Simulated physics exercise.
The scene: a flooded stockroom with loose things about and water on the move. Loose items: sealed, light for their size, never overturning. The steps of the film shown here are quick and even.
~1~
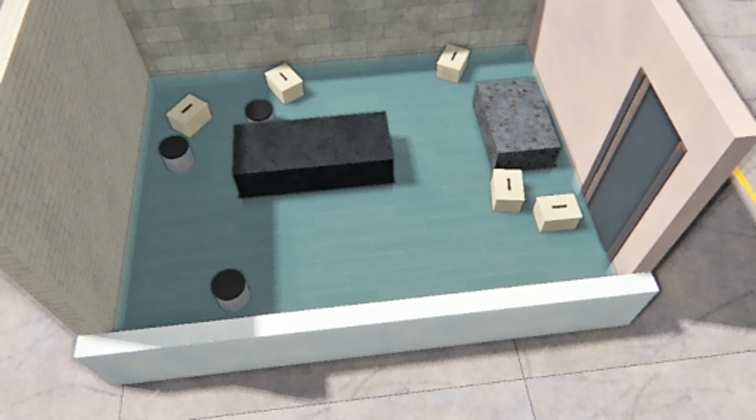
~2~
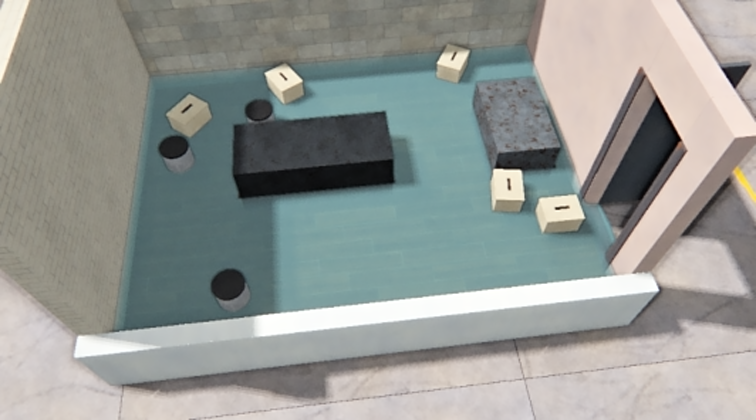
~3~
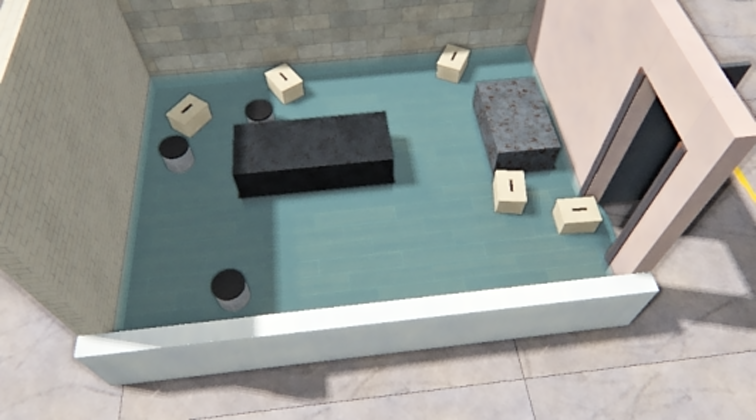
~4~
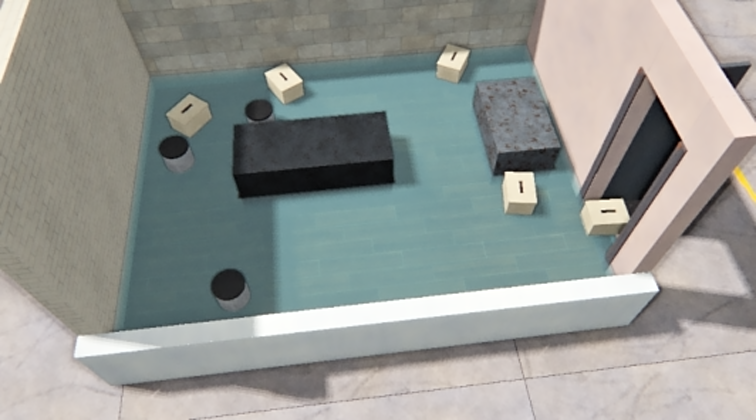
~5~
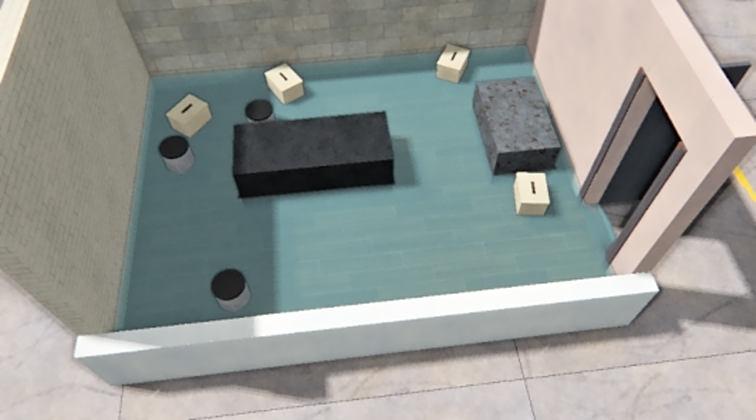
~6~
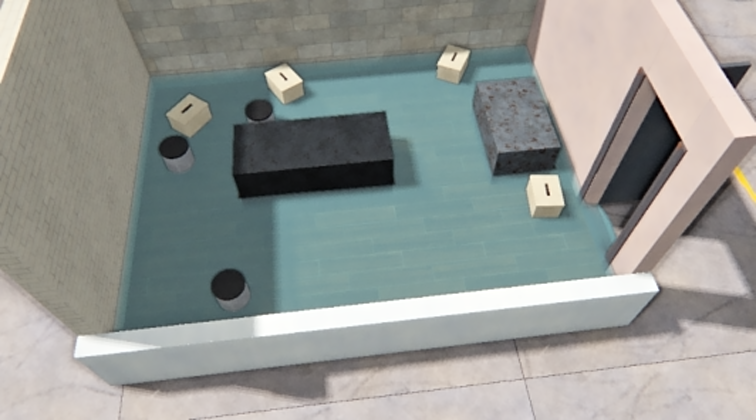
In a flooded stockroom, the door on the right opened, then a pale box beside it drifted out through the doorway and another slid slowly right after it while everything else stayed put.
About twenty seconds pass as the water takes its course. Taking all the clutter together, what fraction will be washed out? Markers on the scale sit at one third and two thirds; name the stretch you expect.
I expect the portion to fall short of a third.
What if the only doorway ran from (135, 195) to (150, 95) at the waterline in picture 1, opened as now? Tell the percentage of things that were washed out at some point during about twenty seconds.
Roughly 80 per cent.
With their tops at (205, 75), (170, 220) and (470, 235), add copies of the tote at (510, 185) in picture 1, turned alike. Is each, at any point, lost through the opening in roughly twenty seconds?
Per object, in the order given: Never exits / never exits / exits at some point.
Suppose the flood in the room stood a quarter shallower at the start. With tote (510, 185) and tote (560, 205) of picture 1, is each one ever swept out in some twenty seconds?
Object 1: Exited; object 2: Exited.
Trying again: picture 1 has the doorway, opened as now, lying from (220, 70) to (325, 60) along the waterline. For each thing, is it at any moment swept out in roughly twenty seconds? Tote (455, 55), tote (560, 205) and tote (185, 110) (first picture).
Ordered result: Exited / retained / exited.
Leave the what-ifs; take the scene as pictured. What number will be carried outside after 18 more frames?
That comes to 2.
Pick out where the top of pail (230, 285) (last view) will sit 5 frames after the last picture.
(256, 284).
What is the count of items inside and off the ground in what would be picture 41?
Counting them up gives 6.
A moment on, 2 of 8 are out; 6 afloat.
Next, 2 of 8 are out; 6 afloat.
Later, 2 of 8 are out; 6 afloat.
In the end, 2 of 8 are out; 6 afloat.
